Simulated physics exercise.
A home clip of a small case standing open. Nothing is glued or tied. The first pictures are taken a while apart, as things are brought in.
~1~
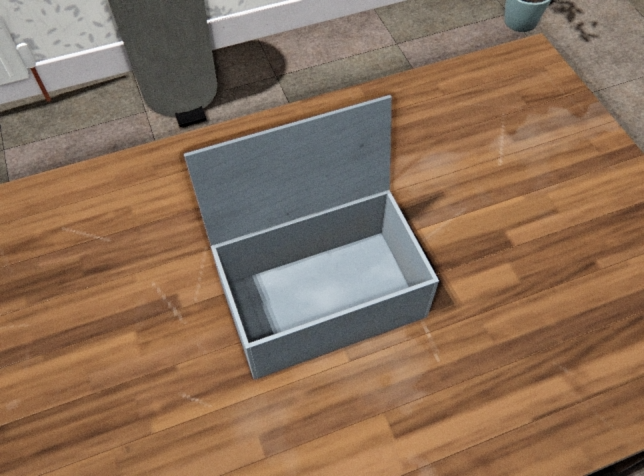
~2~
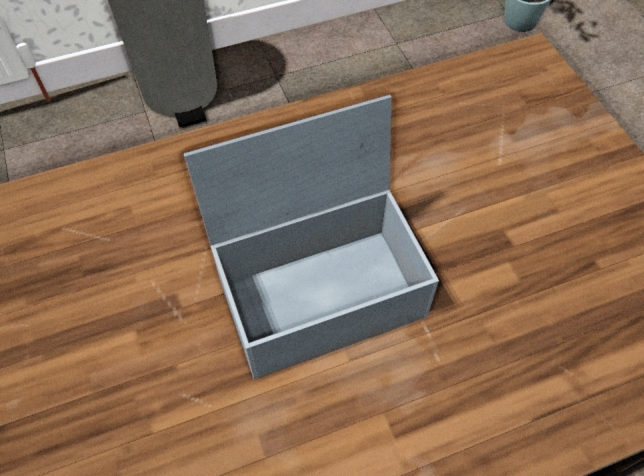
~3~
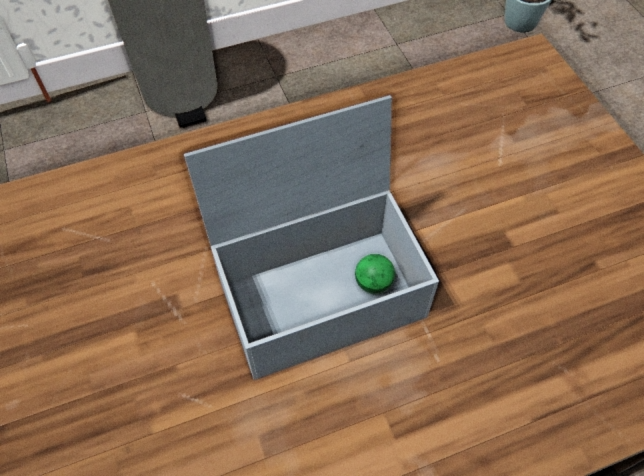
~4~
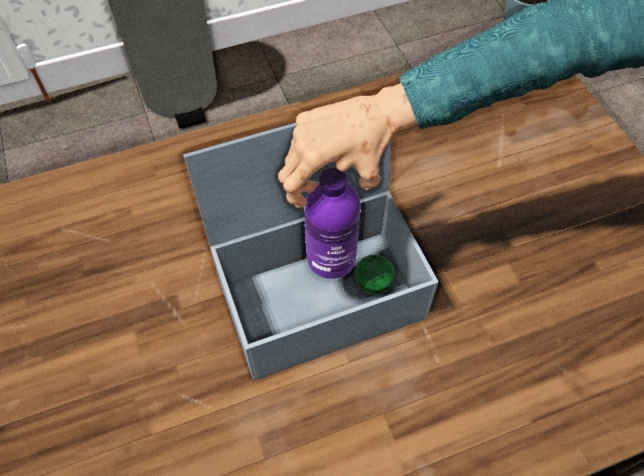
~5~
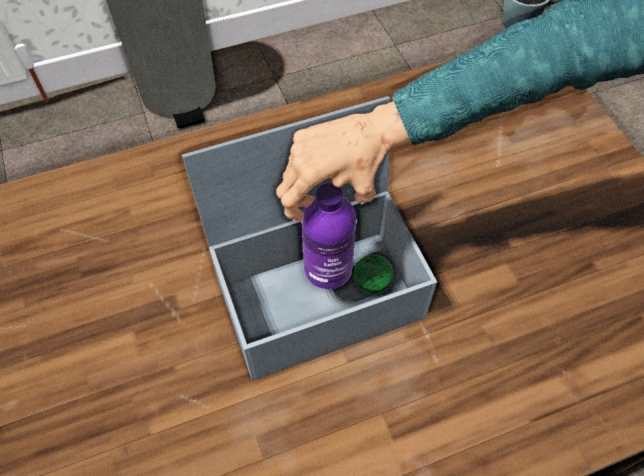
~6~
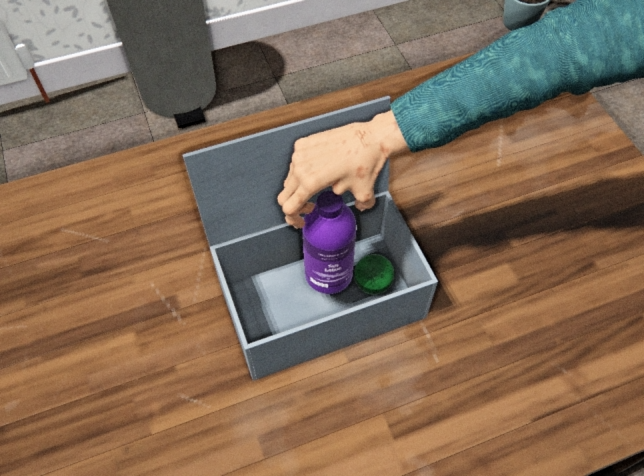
A hand in a teal sleeve lowering a purple bottle into an open grey box beside a green ball, still gripping it.
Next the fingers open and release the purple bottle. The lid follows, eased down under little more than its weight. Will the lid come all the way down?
It stays ajar.
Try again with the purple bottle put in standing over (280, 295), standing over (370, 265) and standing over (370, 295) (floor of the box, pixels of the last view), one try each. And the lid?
In the first case it stays ajar; in the second case it stays ajar; in the third case it sits on the rim.
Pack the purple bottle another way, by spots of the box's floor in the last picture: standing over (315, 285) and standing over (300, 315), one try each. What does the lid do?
First, it is held up; second, it stays ajar.
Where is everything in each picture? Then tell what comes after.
In the first picture, the last thing is not in view yet.
In the second picture, the last thing is not in view yet.
In the third picture, the last thing is not in view yet; green ball (375, 274).
In the fourth picture, coming down; purple bottle (332, 222); green ball (375, 275).
In the fifth picture, coming down; purple bottle (329, 234); green ball (373, 275).
In the sixth picture, put in, still held; purple bottle (329, 240); green ball (374, 274).
Then, 0.30 s past the last view, purple bottle displaced about its own width near (329, 264).
Then, 1.40 s past the last view, lid 75° above the rim; purple bottle displaced about its own width near (329, 264).
Then, 1.60 s past the last view, lid 57° above the rim; purple bottle displaced about its own width near (329, 264).
Then, 2.00 s past the last view, lid 32° above the rim; purple bottle rocked 19° from its first pose near (337, 281).
Finally, lid 28° above the rim; moved from the start, purple bottle; green ball still in place. Final places as the last picture's camera would see them, purple bottle near (339, 285).
